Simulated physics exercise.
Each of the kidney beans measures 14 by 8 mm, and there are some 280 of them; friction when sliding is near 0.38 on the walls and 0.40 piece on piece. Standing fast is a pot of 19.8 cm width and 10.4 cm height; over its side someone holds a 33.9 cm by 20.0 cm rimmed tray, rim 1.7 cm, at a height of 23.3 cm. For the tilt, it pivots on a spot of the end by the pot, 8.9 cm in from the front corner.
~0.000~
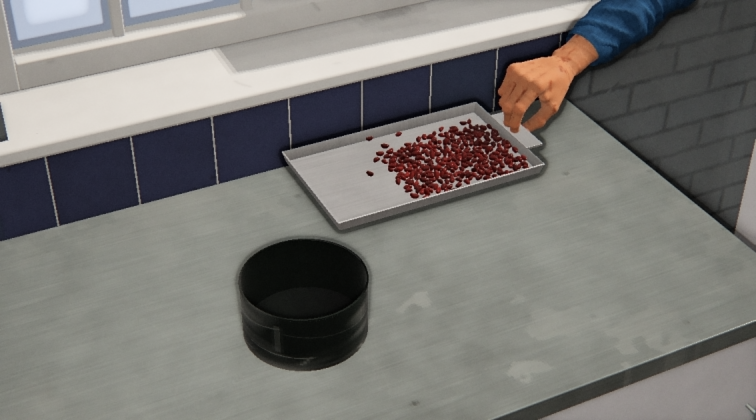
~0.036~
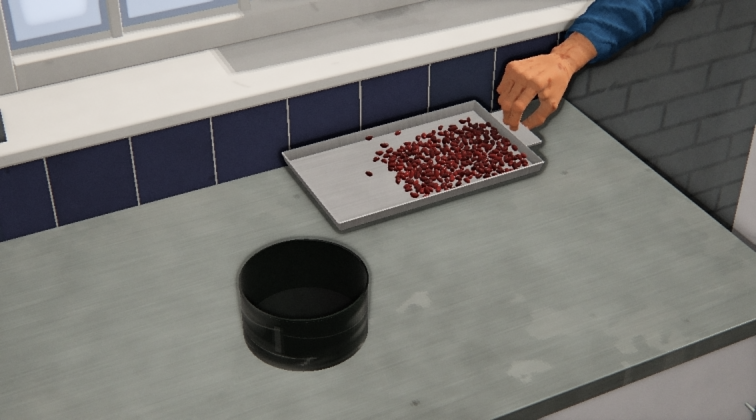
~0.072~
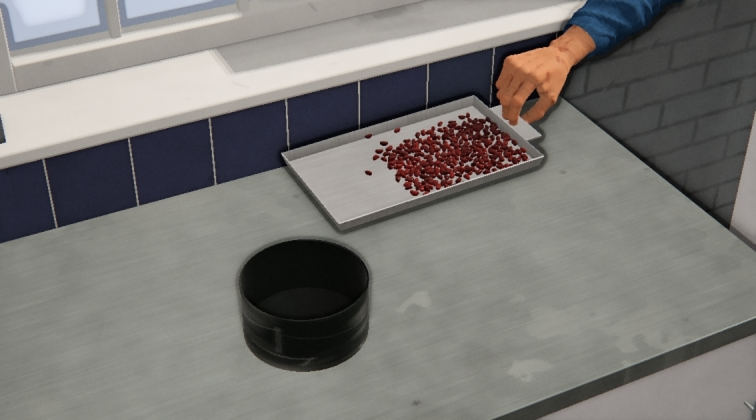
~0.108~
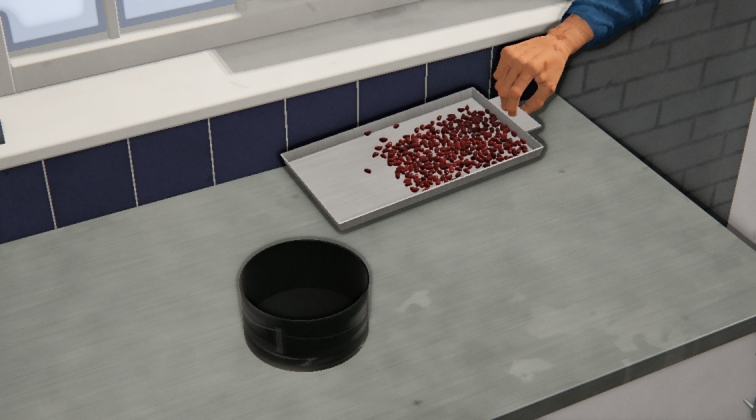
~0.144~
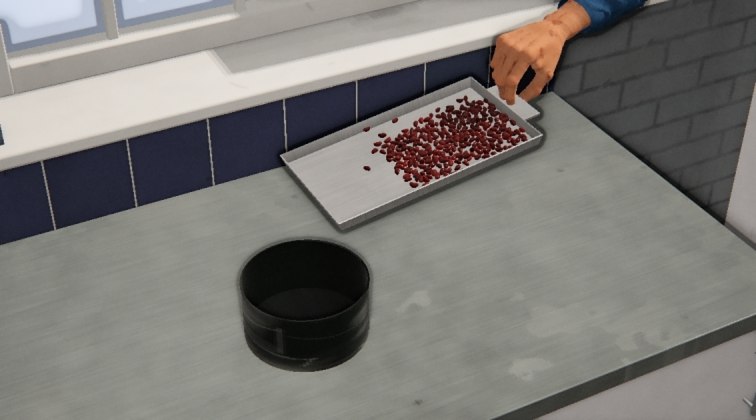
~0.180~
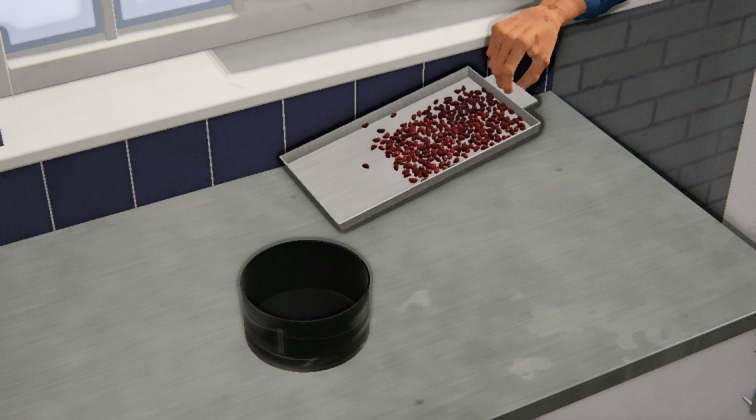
A metal tray with dark red beans heaped toward its right side lies almost level on a grey counter, a hand in a blue sleeve gripping its right end. The hand then lifts that end steadily, slanting the tray down to the left, while the beans barely shift and the black pot stays still.
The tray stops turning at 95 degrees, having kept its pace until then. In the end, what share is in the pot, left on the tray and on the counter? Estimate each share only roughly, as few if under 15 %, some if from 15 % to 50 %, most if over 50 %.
Roughly: Pot some, tray few, counter most.
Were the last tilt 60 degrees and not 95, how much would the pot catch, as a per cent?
30 %.
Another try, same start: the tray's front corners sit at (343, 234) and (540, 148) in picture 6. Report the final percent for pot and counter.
The pot gets 45 and the counter 55.
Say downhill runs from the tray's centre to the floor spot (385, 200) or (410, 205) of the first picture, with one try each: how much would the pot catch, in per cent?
Roughly 65 % for the first direction, roughly 40 % for the second.
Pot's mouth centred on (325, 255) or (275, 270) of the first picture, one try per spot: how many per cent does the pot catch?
Spot one: Some 15 per cent; spot two: Some 70 per cent.
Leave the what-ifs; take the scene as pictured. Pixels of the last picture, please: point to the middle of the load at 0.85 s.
The middle of the load should be at about (253, 238) by then.
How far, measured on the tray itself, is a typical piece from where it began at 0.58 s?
10 cm.
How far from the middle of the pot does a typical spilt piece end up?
I'd say around 26 centimetres.
Then, at 0.58 s, tilt 52 degrees; the tray holds 100 %, the pot 0 %.
Then, at 0.85 s, tilt 79 degrees; the tray holds 15 %, the pot 10 %.
After 1.22 s, tilt 95 degrees; the tray holds 0 %, the pot 40 %.
At rest (2.4 s), pot 40 %, tray 0 %, counter 60 %.
